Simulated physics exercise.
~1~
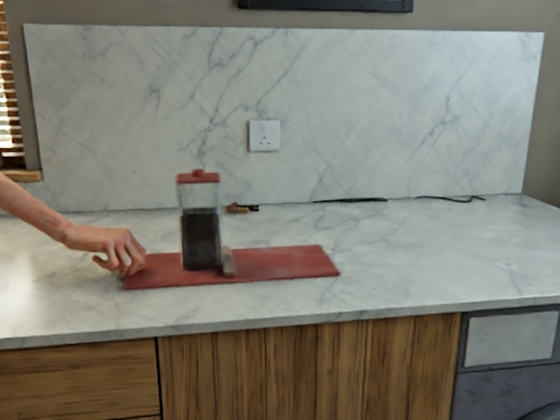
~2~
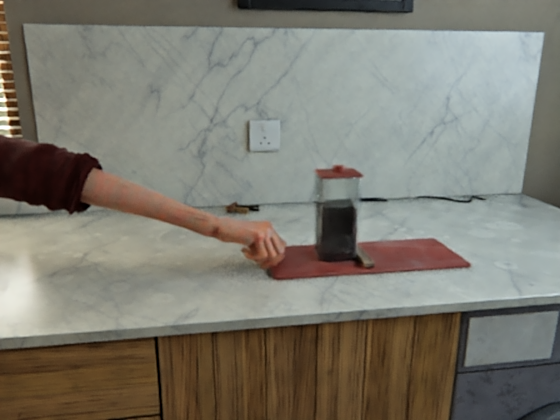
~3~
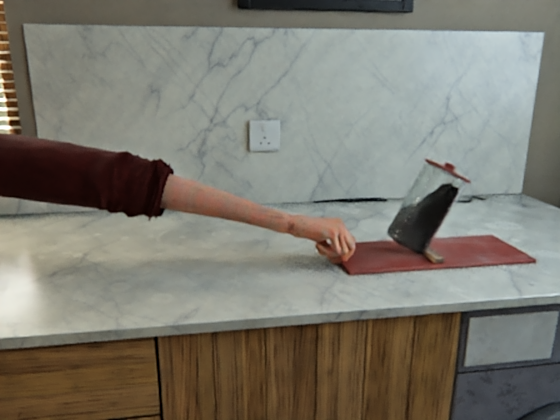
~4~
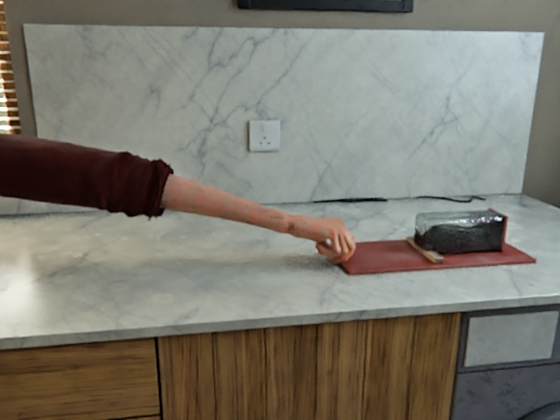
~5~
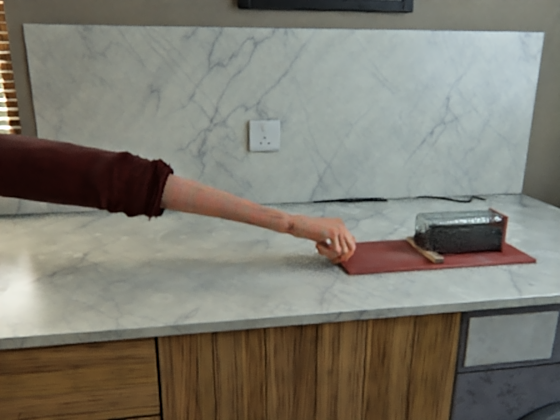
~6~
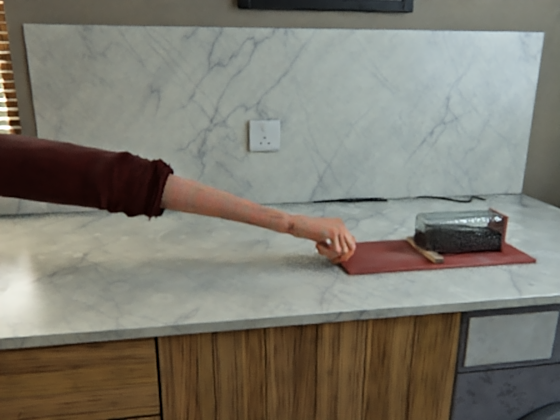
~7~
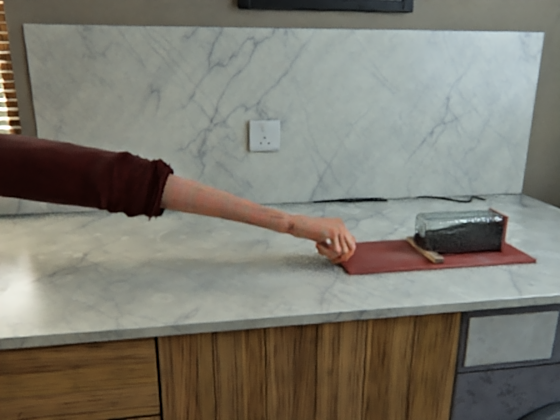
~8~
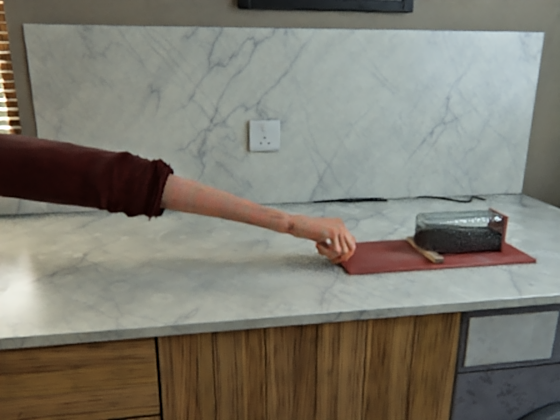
On a marble-patterned counter, a hand slides a red board to the right, carrying an upright clear canister of dark contents with a red cap behind a small strip. The board stops and the canister tips over to the right, ending on its side on the board.
